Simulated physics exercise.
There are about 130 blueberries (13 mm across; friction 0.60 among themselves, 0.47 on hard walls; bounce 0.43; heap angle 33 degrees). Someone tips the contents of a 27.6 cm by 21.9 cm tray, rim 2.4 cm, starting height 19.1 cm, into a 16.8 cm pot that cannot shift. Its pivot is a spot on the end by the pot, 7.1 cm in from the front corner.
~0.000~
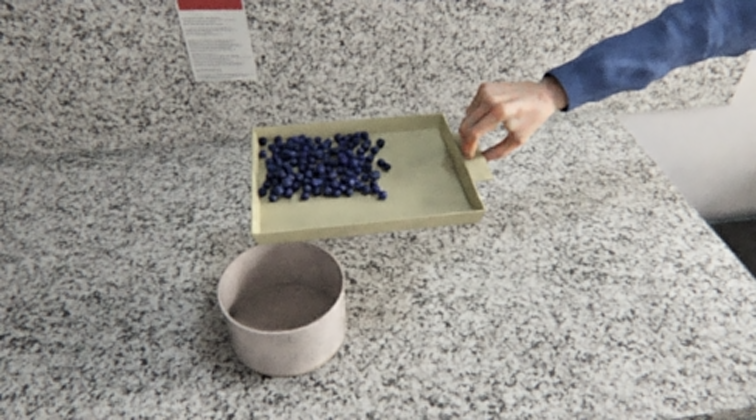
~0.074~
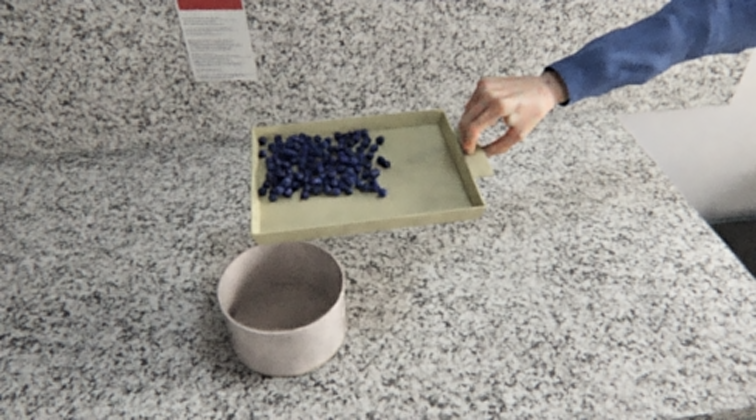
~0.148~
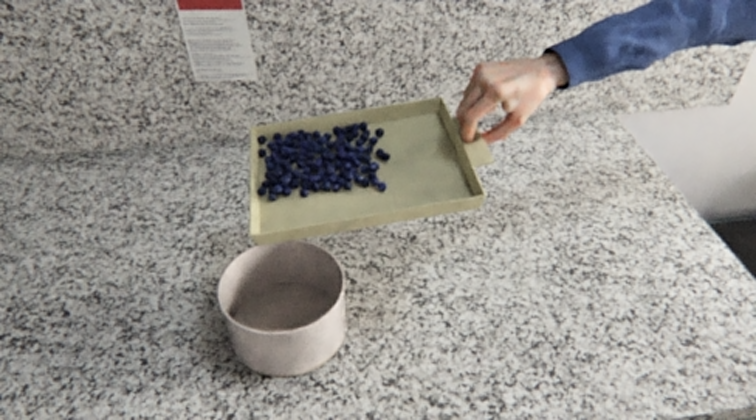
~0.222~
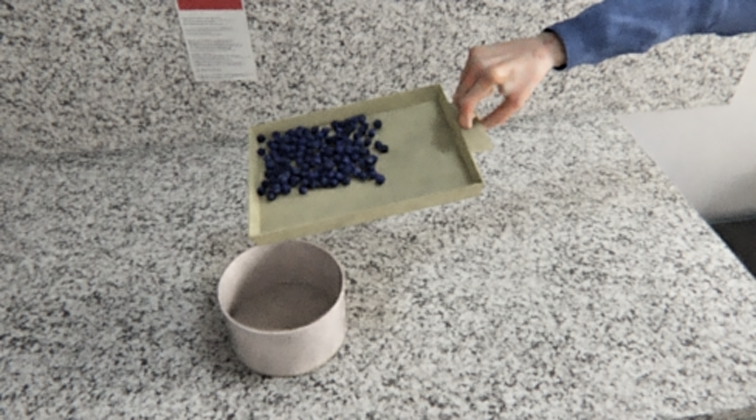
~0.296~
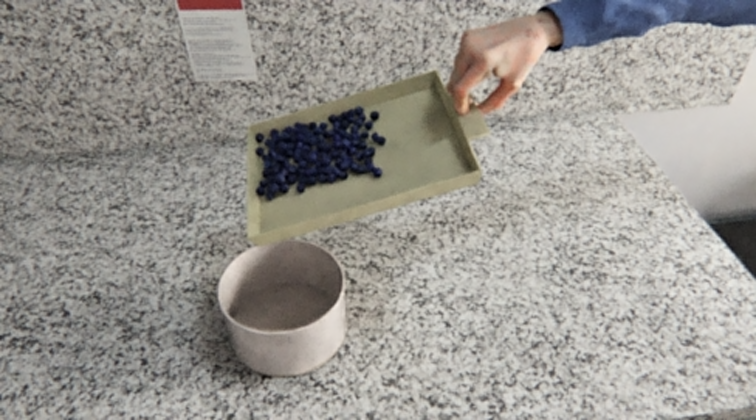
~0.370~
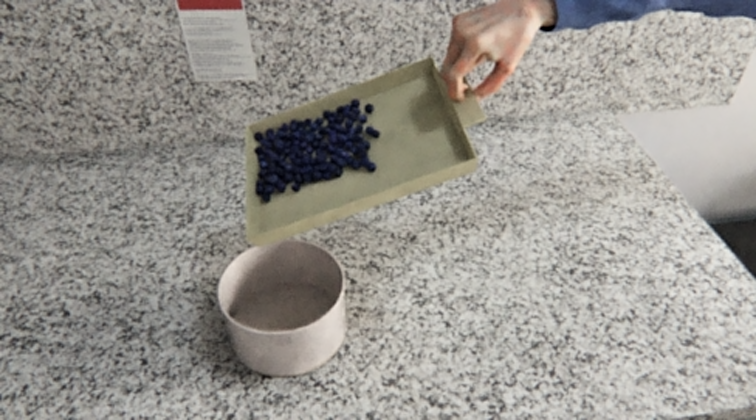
The footage shows a hand in a blue sleeve holding a pale green tray of blueberries above a speckled counter beside a round pot, then steadily raising the tray's right end while the berries stay clustered toward the left.
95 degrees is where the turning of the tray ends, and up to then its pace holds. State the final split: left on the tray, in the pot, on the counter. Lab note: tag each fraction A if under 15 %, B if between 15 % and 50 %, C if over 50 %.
Left on the tray = A, pot = B, counter = C.
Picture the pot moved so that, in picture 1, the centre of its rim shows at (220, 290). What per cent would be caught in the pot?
About 65 per cent.
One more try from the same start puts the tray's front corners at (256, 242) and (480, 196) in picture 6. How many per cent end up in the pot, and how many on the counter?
In the pot: 95 per cent; on the counter: 5 per cent.
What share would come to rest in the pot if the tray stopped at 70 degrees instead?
Then about 0 per cent.
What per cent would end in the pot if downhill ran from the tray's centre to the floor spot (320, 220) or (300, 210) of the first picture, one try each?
Near 100 and 80 per cent, in that order.
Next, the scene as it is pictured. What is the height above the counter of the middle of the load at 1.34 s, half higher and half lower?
Roughly 24 centimetres.
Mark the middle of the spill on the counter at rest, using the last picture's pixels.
I'd put it near (192, 294).
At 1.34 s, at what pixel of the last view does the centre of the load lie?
Load centre est.: (251, 159) px.
Then, at 0.95 s, tilt 55 degrees; the tray holds 100 %, the pot 0 %.
After 1.34 s, tilt 79 degrees; the tray holds 100 %, the pot 0 %.
Then, at 1.82 s, tilt 95 degrees; the tray holds 10 %, the pot 20 %.
By 2.7 s all is still; tray 0 %, pot 30 %, counter 70 %.
